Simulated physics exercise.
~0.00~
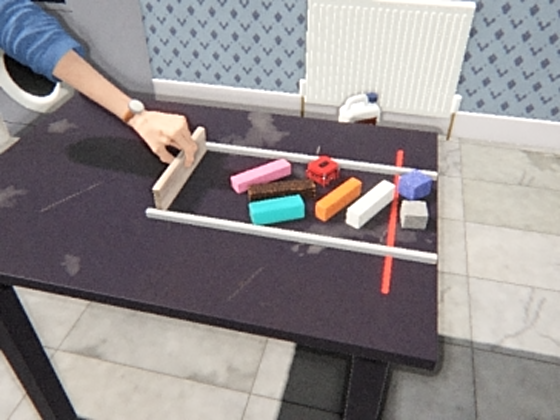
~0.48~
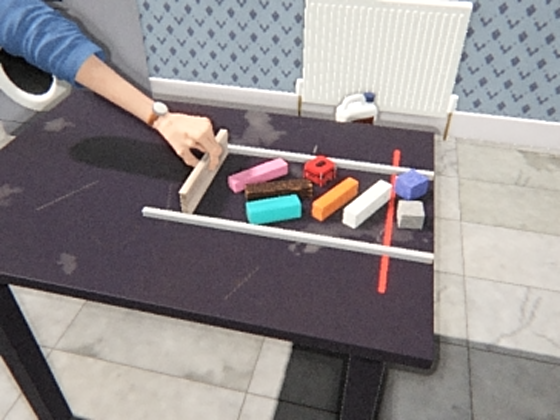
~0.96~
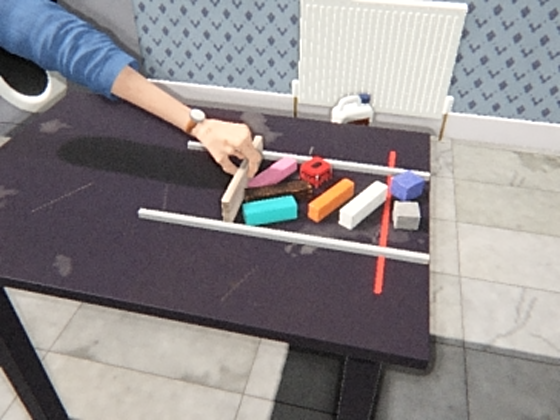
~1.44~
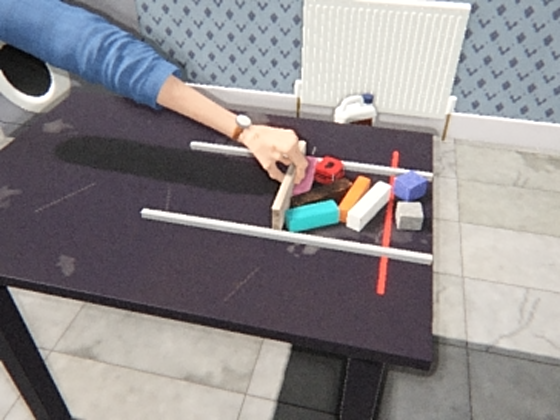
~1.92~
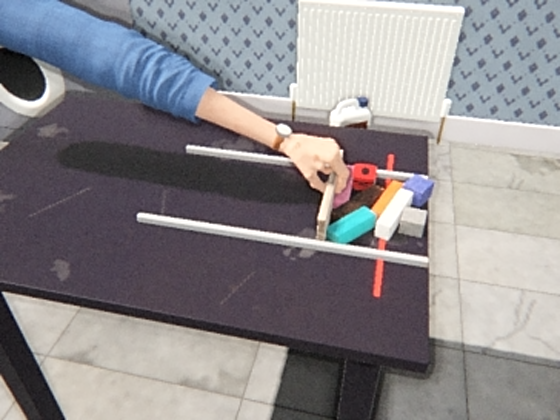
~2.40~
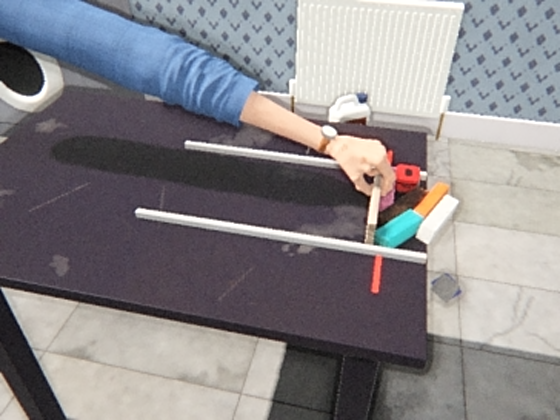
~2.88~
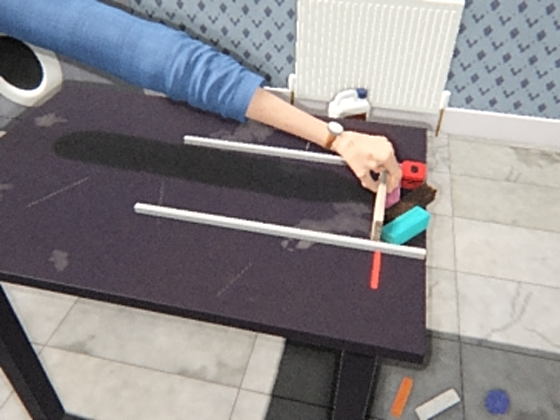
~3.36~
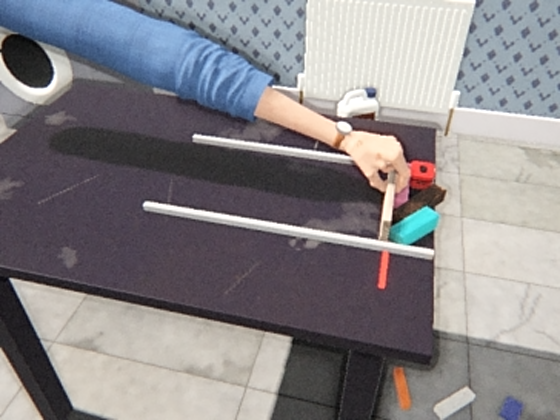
In the video, a hand pushes an upright board rightward between two rails on a dark table, driving a jumble of colourful blocks past a red tape line. Blue, grey, white and orange pieces drop off the edge, while teal, red, pink and dark ones stay by the board.
